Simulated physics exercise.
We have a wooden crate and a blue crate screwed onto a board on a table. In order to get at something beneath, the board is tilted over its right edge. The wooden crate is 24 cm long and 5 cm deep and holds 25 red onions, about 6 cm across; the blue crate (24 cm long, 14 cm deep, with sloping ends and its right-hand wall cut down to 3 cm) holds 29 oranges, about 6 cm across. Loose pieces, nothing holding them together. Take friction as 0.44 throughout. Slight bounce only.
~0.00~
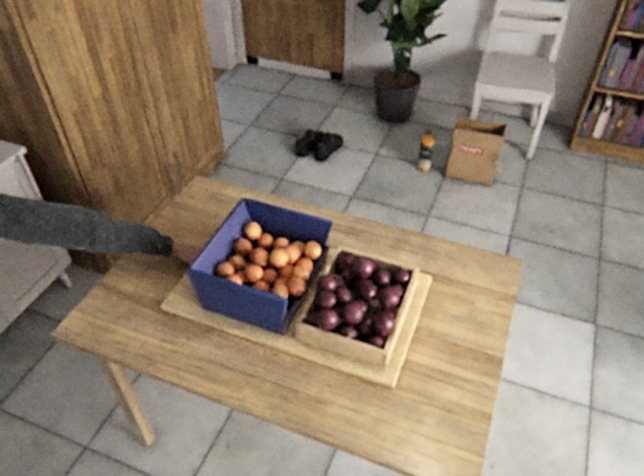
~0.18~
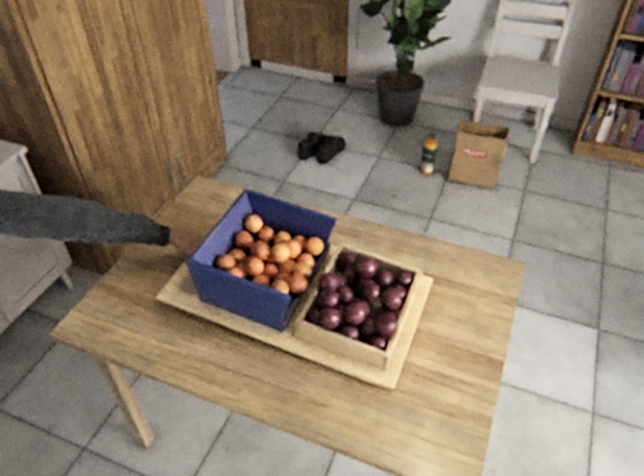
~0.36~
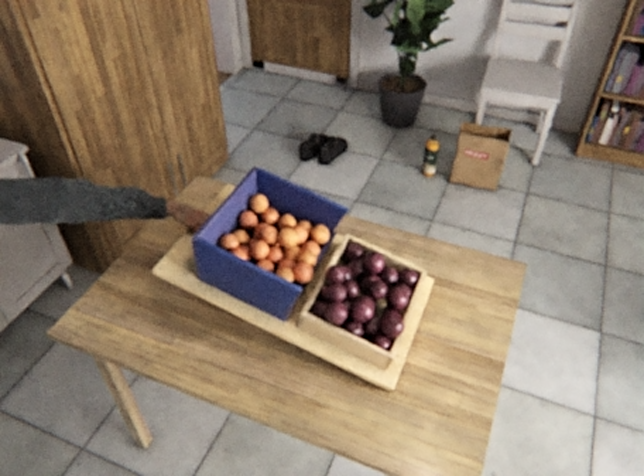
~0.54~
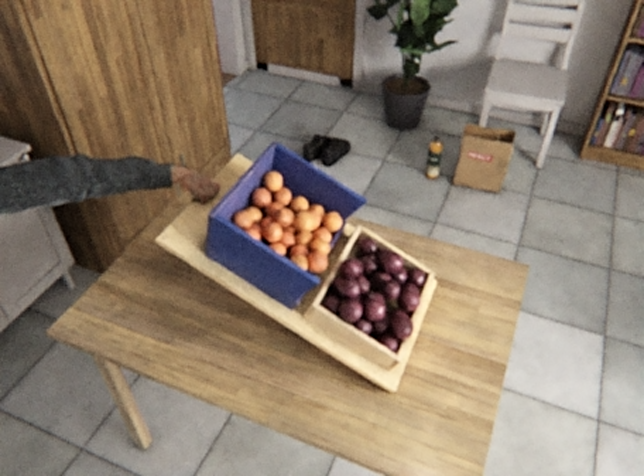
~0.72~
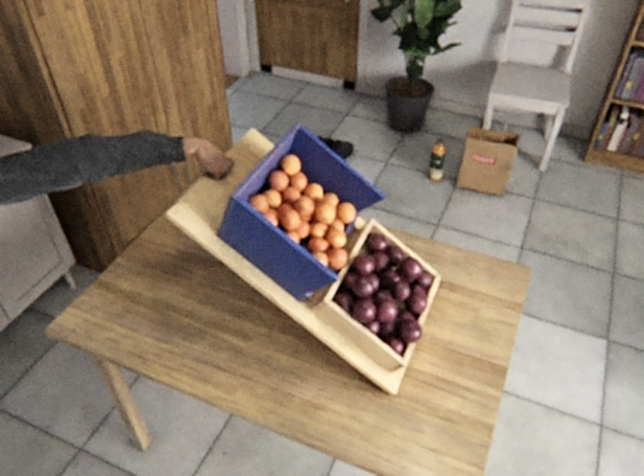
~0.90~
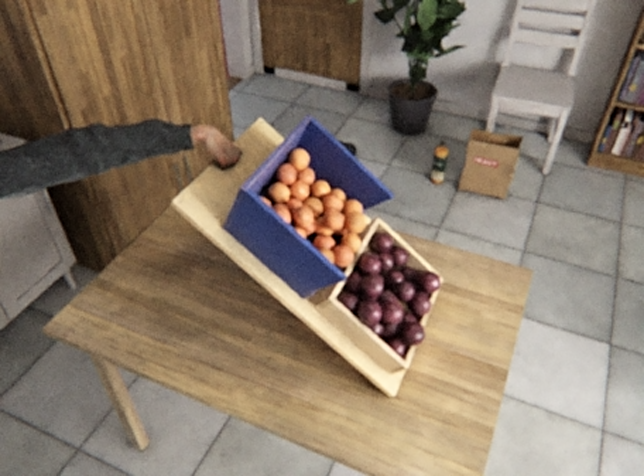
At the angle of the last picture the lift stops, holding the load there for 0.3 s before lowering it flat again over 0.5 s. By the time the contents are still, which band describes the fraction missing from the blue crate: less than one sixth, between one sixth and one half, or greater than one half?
It is going to drop under one in six of its pieces.
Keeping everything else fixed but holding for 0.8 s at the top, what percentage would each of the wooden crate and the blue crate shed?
Wooden crate 30%, blue crate 10%.
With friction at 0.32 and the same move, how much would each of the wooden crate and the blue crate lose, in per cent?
That would cost the wooden crate 30 and the blue crate 10 per cent of the load.
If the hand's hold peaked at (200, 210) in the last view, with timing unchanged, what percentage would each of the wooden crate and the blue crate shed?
Wooden crate 0 %, blue crate 0 %.
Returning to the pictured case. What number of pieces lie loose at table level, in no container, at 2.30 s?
Tally: Some 5.
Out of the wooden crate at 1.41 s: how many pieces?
Roughly 2 for the wooden crate.
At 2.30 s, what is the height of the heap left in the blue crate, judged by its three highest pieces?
About 10 cm.
After 1.12 s, tilt 37°; the wooden crate is down by 1 of 25 and the blue crate is down by 1 of 29.
After 1.41 s, tilt 23°; the wooden crate is down by 2 of 25 and the blue crate is down by 1 of 29.
After 1.80 s, tilt 0°; the wooden crate is down by 6 of 25 and the blue crate is down by 1 of 29.
Final count (at 2.30 s), the wooden crate is down by 6 of 25 and the blue crate is down by 1 of 29. Asked share, 1 of 29, 3 per cent.
